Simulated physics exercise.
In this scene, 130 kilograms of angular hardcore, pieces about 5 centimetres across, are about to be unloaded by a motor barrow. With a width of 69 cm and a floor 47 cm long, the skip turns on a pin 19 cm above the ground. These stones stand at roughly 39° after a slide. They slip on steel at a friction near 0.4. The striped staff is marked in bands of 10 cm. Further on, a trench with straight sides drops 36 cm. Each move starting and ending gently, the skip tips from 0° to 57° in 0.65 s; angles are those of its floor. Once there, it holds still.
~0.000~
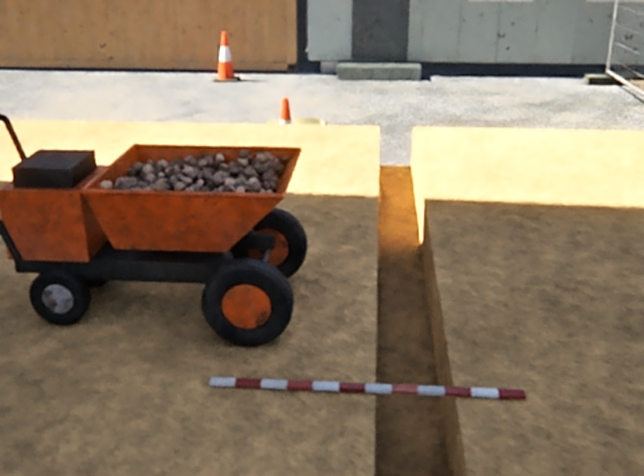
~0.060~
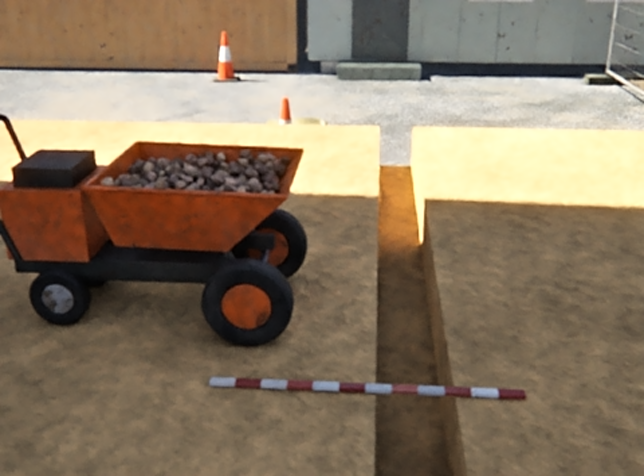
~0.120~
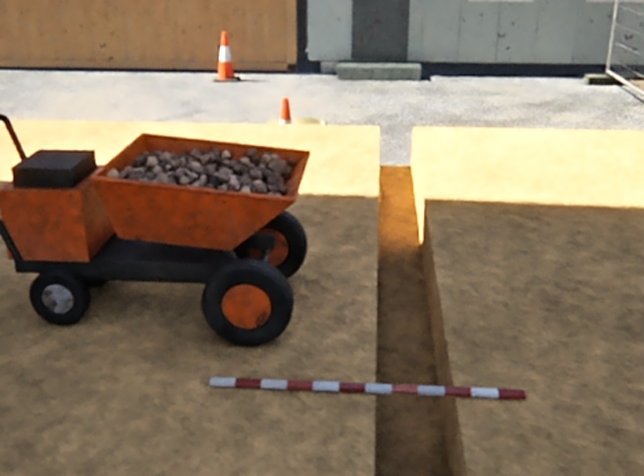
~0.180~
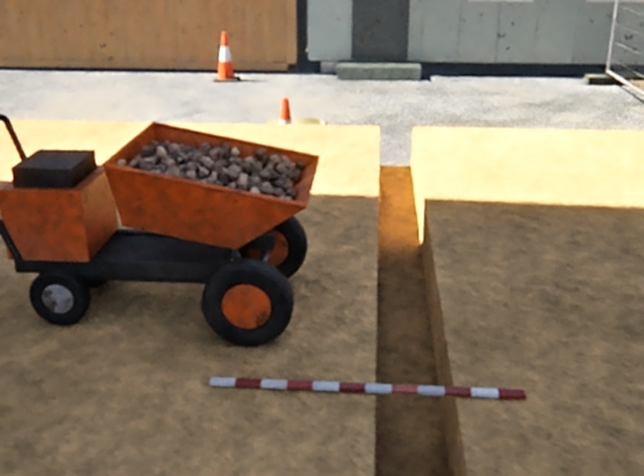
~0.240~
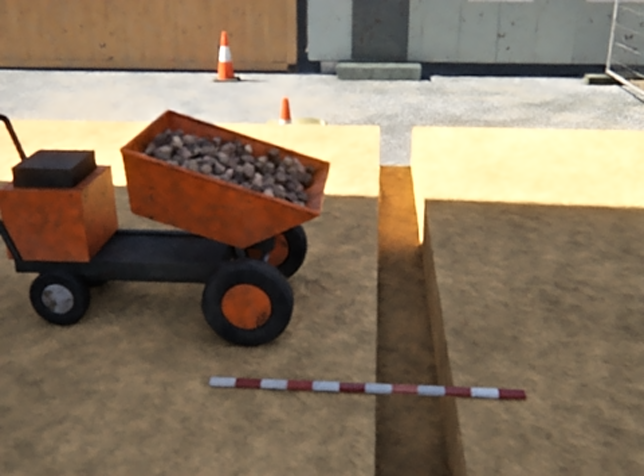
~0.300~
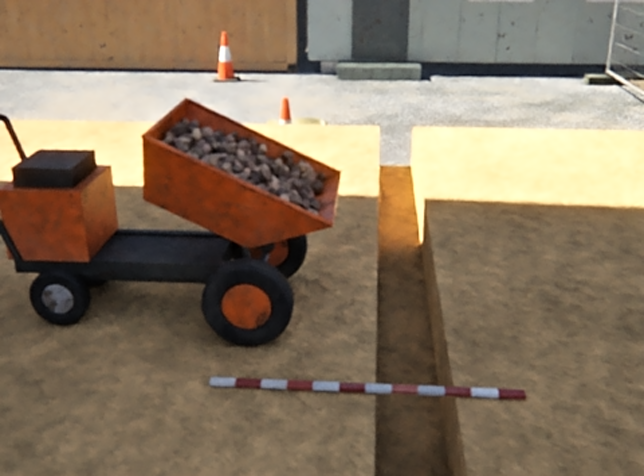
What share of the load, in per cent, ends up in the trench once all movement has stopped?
About 48 per cent.
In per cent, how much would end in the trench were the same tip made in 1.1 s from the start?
About 45%.
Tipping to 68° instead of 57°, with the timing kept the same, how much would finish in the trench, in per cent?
In that case around 80 percent.
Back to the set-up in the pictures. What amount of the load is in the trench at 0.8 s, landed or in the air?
I'd say near 10 per cent at that time.
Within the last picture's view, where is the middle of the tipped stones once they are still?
I'd put it close to (415, 370).
After 0.5 s the floor is at 48°; 100 % in the skip; the foremost stones are at (349, 234).
After 0.8 s the floor is at 57°; 90 % in the skip, 1 % short of the trench, 8 % in the trench; the foremost stones are at (417, 295).
After 1.1 s the floor is at 57°; 56 % in the skip, 1 % short of the trench, 34 % in the trench, 10 % past the trench; the foremost stones are at (523, 328).
After 3.0 s the floor is at 57°; 41 % in the skip, 48 % in the trench, 10 % past the trench; the foremost stones are at (583, 330).
